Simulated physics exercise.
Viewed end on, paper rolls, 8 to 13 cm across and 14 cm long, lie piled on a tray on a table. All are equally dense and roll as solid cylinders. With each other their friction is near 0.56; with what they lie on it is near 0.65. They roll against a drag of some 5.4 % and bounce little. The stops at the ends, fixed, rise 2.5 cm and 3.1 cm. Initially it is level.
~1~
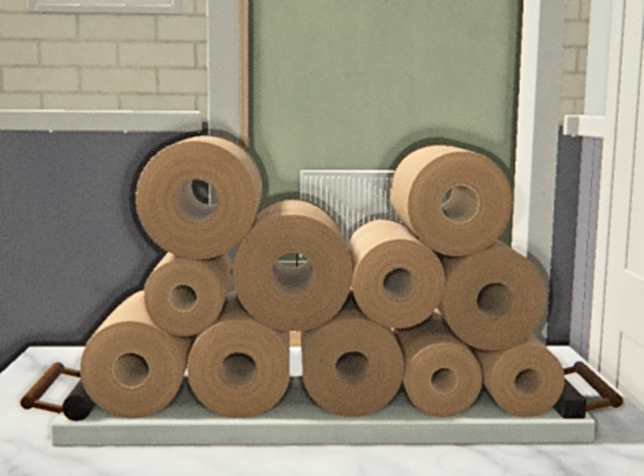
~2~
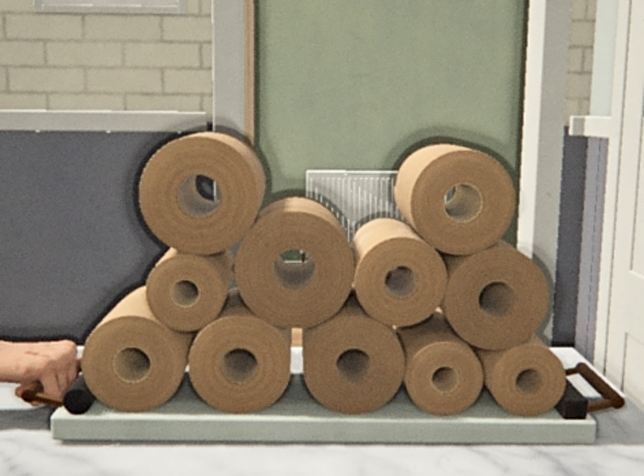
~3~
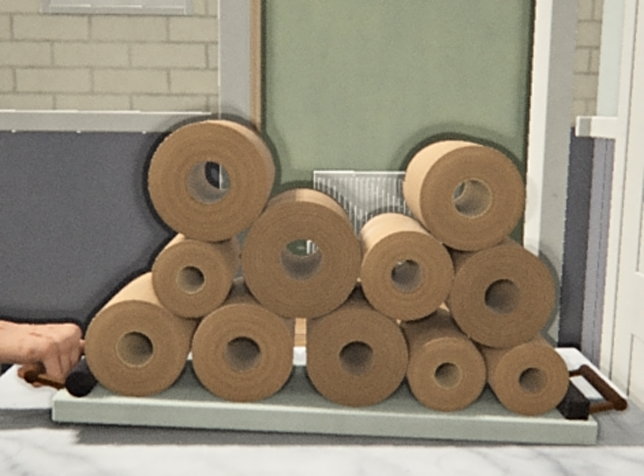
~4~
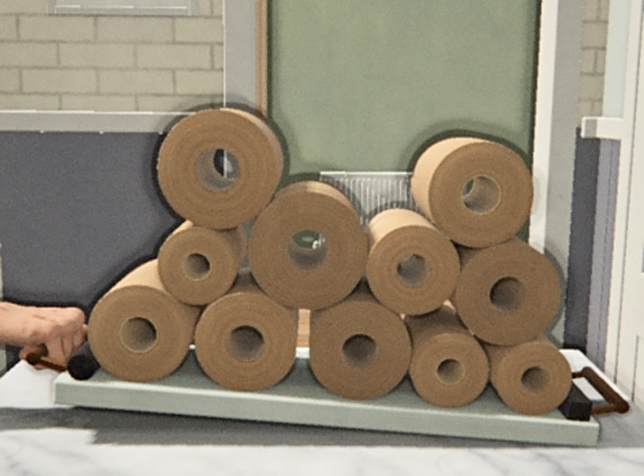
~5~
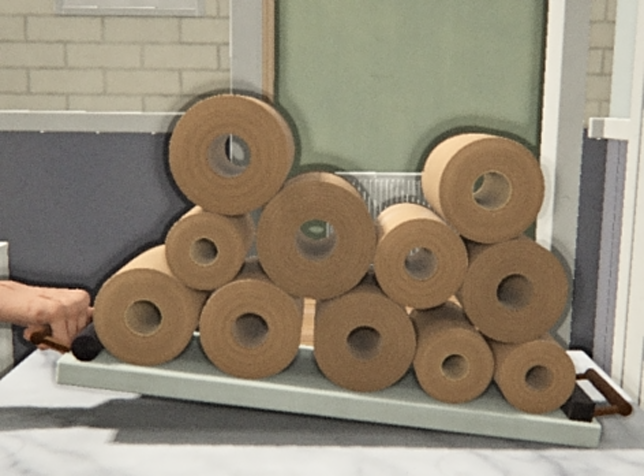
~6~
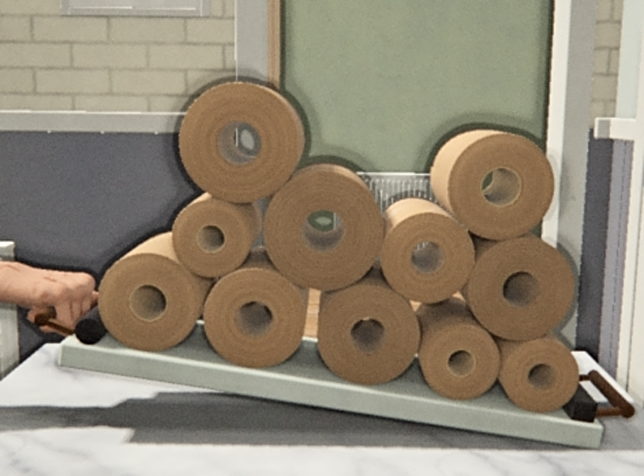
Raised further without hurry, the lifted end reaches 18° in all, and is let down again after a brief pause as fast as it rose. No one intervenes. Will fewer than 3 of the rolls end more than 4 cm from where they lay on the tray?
No, at least 3 do.
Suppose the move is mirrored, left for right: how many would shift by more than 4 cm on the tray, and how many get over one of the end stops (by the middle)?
That gives 1 for the first count and 1 for the second.
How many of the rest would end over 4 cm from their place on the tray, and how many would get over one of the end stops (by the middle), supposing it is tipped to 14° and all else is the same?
Shift tally 3, out tally 3.
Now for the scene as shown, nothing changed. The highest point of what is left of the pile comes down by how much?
About 0 cm.
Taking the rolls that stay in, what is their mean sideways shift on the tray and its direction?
To the right, roughly 1 cm.
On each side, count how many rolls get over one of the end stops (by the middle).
Left 0, right 3.
Then, 0.67 s past the final picture, left end up 18°; 3 now displaced over 4 cm; 1 over the right lip; the one last seen at (521, 290) 12 cm right and 3 cm down (moves measured on the tray).
Then, 1.26 s past the final picture, left end up 8°; 3 now displaced over 4 cm; 3 over the right lip; the one last seen at (521, 290) fallen off to the right.
Then, 1.69 s past the final picture, tray level; 3 now displaced over 4 cm; 3 over the right lip; the one last seen at (521, 290) fallen off to the right.
All still, 2.1 s past the final picture, 3 moved over 4 cm; 3 over the right lip; the one last seen at (521, 290) fallen off to the right; top of the pile 30 cm high, from 30 cm.
